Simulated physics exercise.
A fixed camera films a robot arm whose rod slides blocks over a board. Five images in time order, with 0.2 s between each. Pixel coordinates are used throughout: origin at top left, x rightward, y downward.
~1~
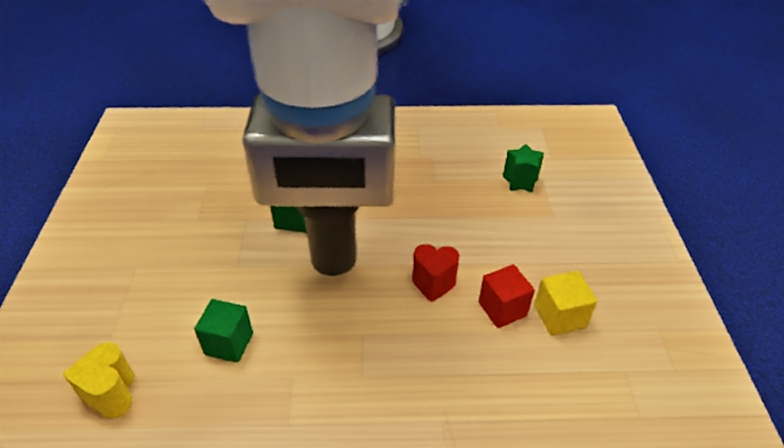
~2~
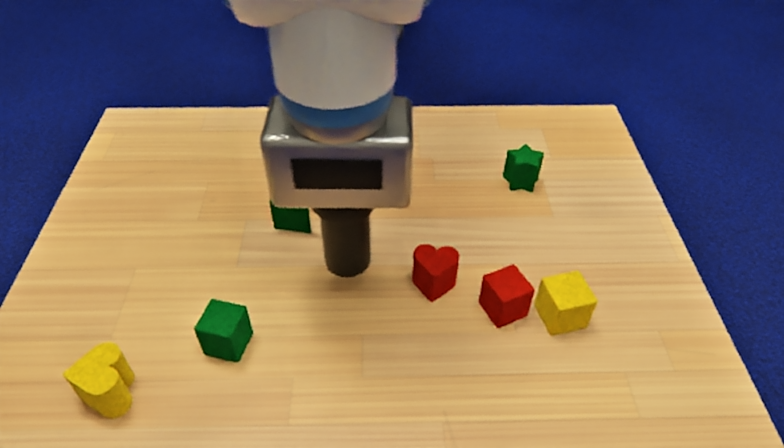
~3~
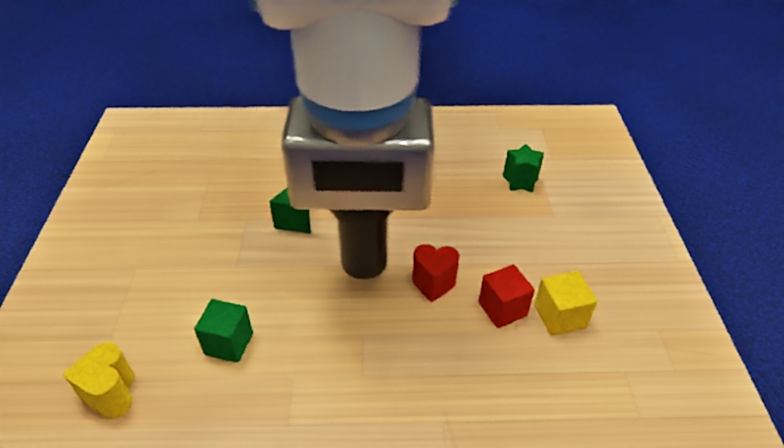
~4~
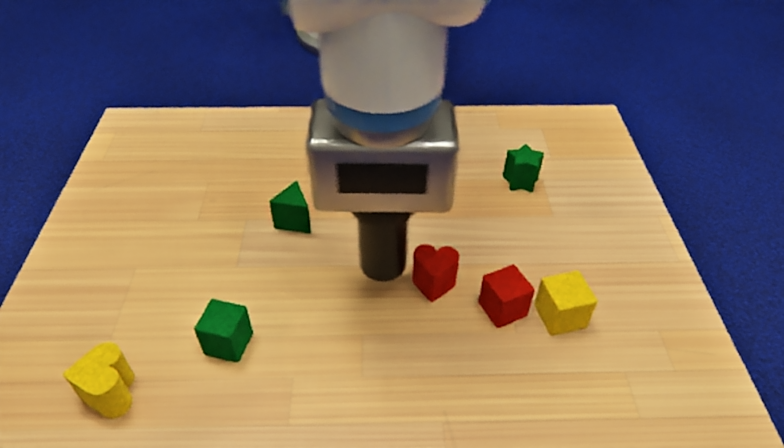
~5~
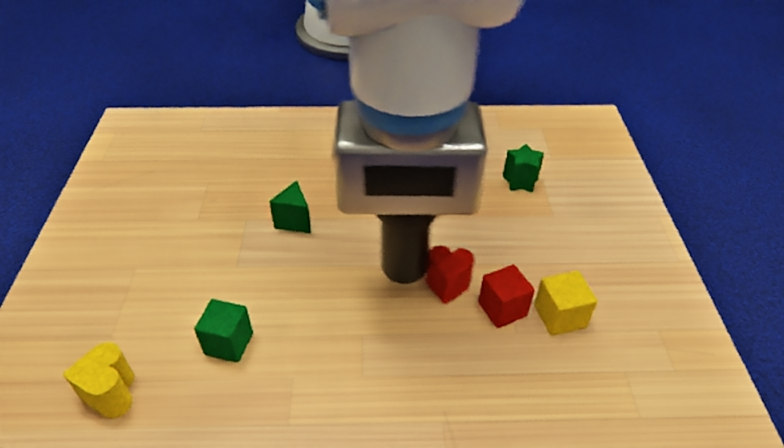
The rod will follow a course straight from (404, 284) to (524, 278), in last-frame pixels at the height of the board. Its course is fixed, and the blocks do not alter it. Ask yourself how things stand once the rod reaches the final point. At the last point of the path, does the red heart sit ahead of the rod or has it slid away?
Kept ahead.
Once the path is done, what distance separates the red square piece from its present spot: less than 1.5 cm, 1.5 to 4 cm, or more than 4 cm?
It gets moved under 1.5 cm.
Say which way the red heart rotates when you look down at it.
It swings round clockwise.
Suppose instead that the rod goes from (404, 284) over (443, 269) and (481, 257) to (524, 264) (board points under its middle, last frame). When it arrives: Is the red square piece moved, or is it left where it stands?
It's moved.
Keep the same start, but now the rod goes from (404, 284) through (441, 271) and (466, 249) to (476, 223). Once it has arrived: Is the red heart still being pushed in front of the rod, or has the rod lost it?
I expect it to be beside or behind the rod.
What follows on the original path. One third of the way, rod (447, 265); red heart (492, 260), turned 20° clockwise; red square piece (515, 285).
Two thirds of the way, rod (489, 263); red heart (532, 259), turned 40° clockwise; red square piece (519, 288), turned 20° clockwise.
At the end, rod (529, 261); red heart (573, 258), turned 45° clockwise; red square piece (519, 288), turned 20° clockwise; yellow square piece in place.
